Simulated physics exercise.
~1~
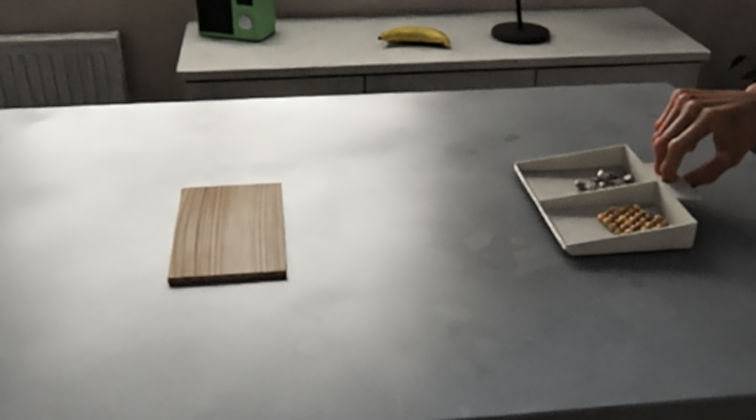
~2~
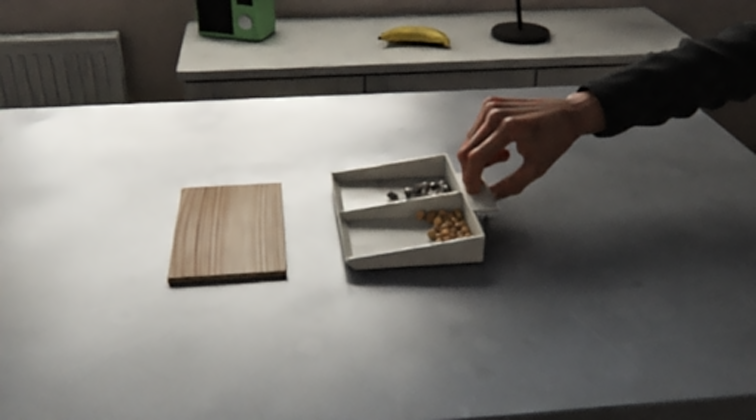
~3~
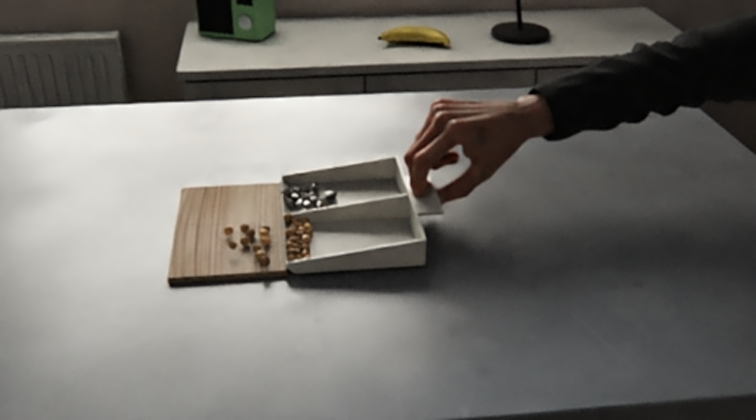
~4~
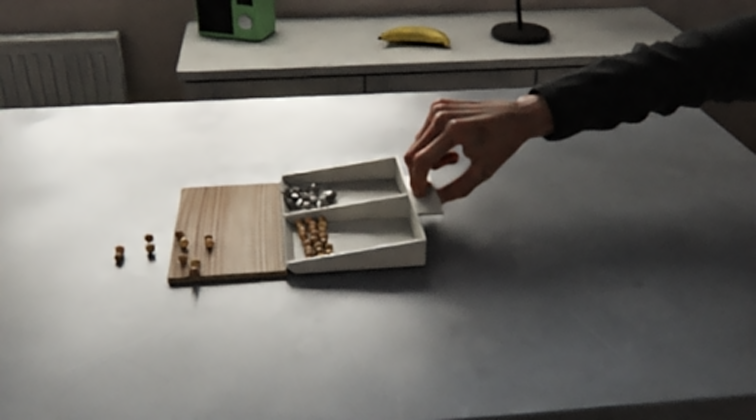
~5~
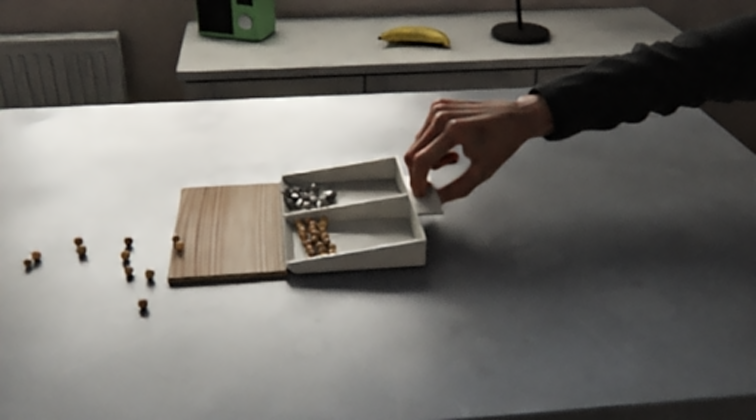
The clip opens with a hand at the right edge of a grey table, behind a white divided tray holding small silvery pieces in the far section and golden-brown ones in the near section. The hand pushes the tray left towards a flat wooden board. The tray reaches the board and stops against it, and both groups shift towards the low front edge. Several golden-brown pieces spill over onto the wood and roll on across it, most continuing onto the tabletop. At the end they lie scattered on the left, while the silvery pieces remain inside the tray.
